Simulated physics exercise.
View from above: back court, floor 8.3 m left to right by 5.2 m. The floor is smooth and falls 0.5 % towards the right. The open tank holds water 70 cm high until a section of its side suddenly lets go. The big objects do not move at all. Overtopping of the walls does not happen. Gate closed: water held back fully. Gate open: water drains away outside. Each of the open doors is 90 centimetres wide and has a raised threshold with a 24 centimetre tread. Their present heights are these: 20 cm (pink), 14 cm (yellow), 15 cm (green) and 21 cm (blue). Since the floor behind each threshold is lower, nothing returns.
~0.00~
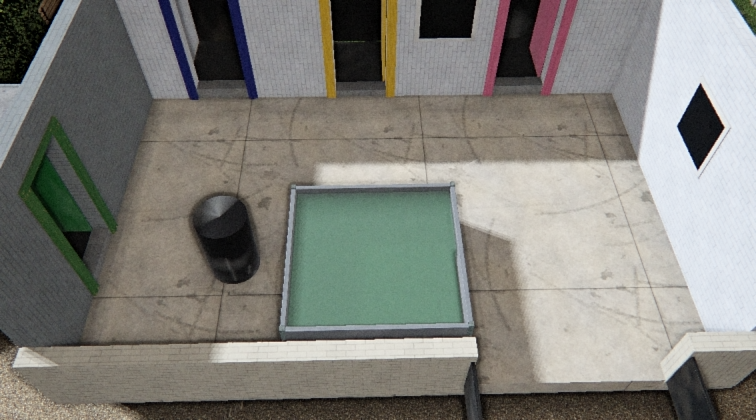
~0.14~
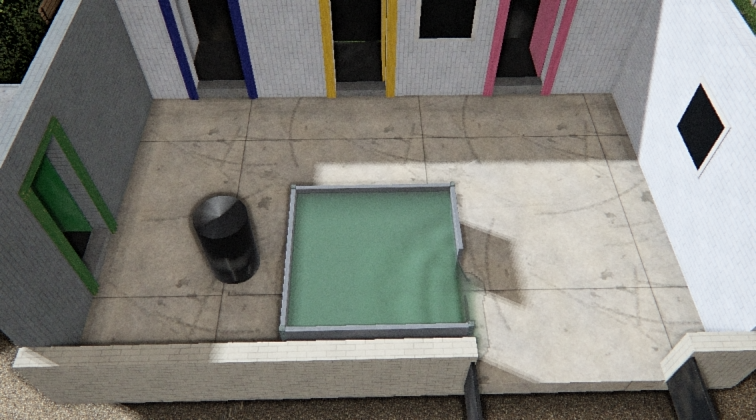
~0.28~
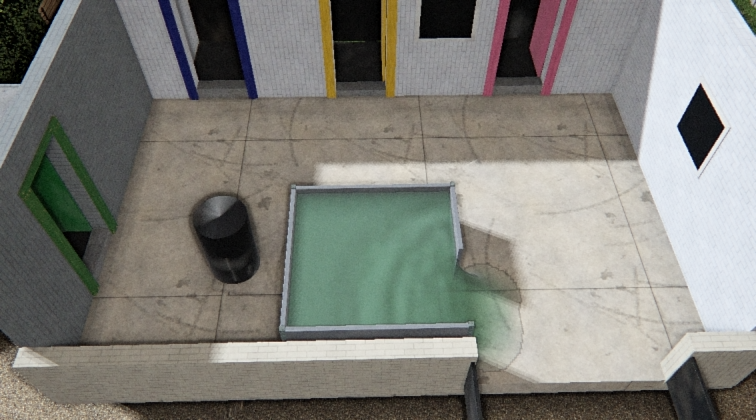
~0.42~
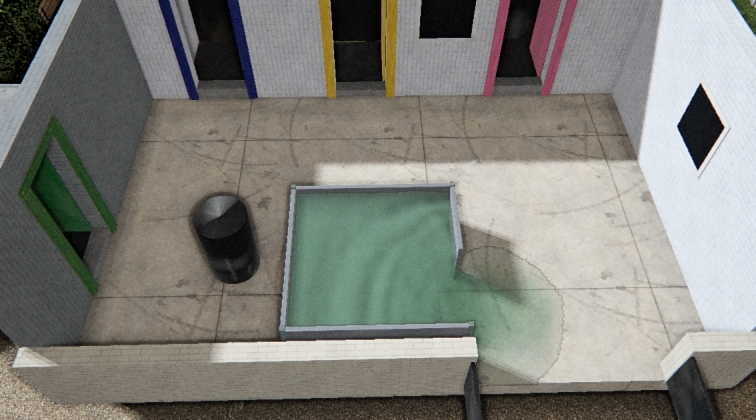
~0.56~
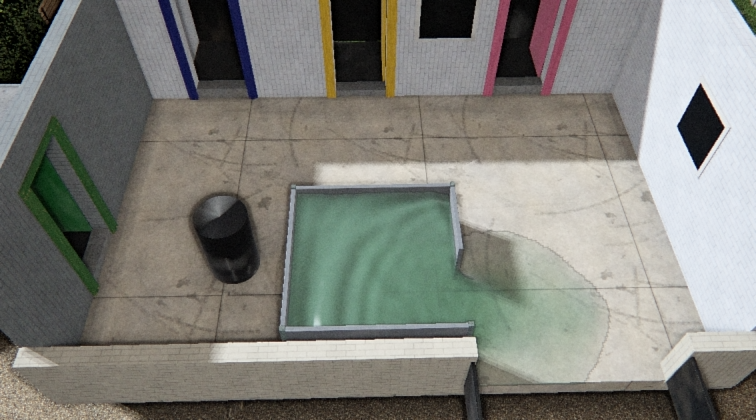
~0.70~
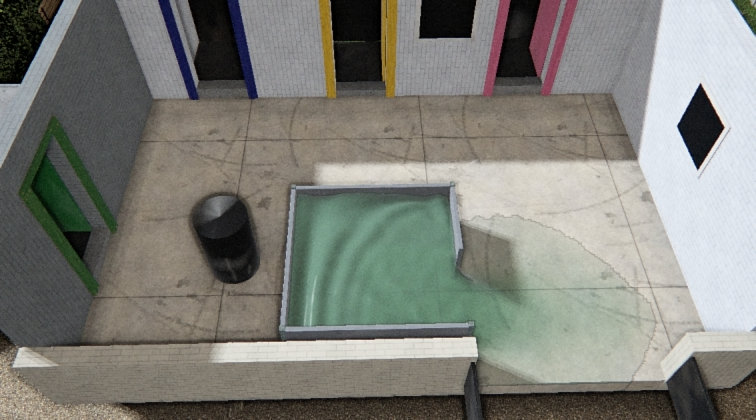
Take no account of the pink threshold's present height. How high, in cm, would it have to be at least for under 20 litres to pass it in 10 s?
At least about 11 cm.
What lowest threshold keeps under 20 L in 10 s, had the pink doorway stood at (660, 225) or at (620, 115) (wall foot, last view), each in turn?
Roughly 16 and 15 cm.
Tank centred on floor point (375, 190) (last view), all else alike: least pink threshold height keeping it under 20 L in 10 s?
I'd put it at close to 8.0 cm.
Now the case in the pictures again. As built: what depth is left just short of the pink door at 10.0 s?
Lab note: Depth approx. 8.0 cm.
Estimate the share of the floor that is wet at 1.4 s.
Close to 20 per cent is wet.
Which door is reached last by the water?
The green one comes last.
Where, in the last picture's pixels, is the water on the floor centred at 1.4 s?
Around (424, 285).
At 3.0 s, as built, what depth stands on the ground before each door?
Depths in cm: Pink 0, yellow 0, green 0, blue 0.
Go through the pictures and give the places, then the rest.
In the first picture, the open tank at (375, 254) is whole and still, 70 cm deep; the pink door at (527, 49) is dry.
In the second picture, the front is at (479, 289), 0.4 m from the gap at (459, 304); 0.3 m2 of floor is wet, 70 cm left at the back.
In the third picture, the gap is at (459, 306), the front 0.8 m out at (515, 295); the back of the open tank holds 70 cm.
In the fourth picture, the front is at (557, 310), 1.4 m from the gap at (458, 307); 2.1 m2 of floor is wet, 70 cm left at the back.
In the fifth picture, the front is at (603, 317), 2.0 m from the gap at (458, 307); 3.5 m2 of floor is wet, 69 cm left at the back.
In the sixth picture, the gap is at (459, 306), the front 2.6 m out at (648, 320); the back of the open tank holds 62 cm; the pink door at (527, 49), 4.7 m from the gap, is still 3.0 m from the nearest water.
After 1.4 s water covers 20 % of the floor, deepest (40 cm) near (717, 361); it has not reached the pink door.
After 3.0 s water covers 30 % of the floor, deepest (29 cm) near (712, 348); it has not reached the pink door.
After 10.0 s water covers 80 % of the floor, deepest (11 cm) near (604, 99); 8 cm at the pink door, 0 litres in over its 20 cm threshold.
At the pink door as built, the water arrived by 3.5 s and peaked near 16 cm at 4.4 s.
Run again over the same 10 s with other heights there, 40 litres in over 9 cm, 11 litres over 12 cm. The limit of 20 litres is kept from about 11 cm up.
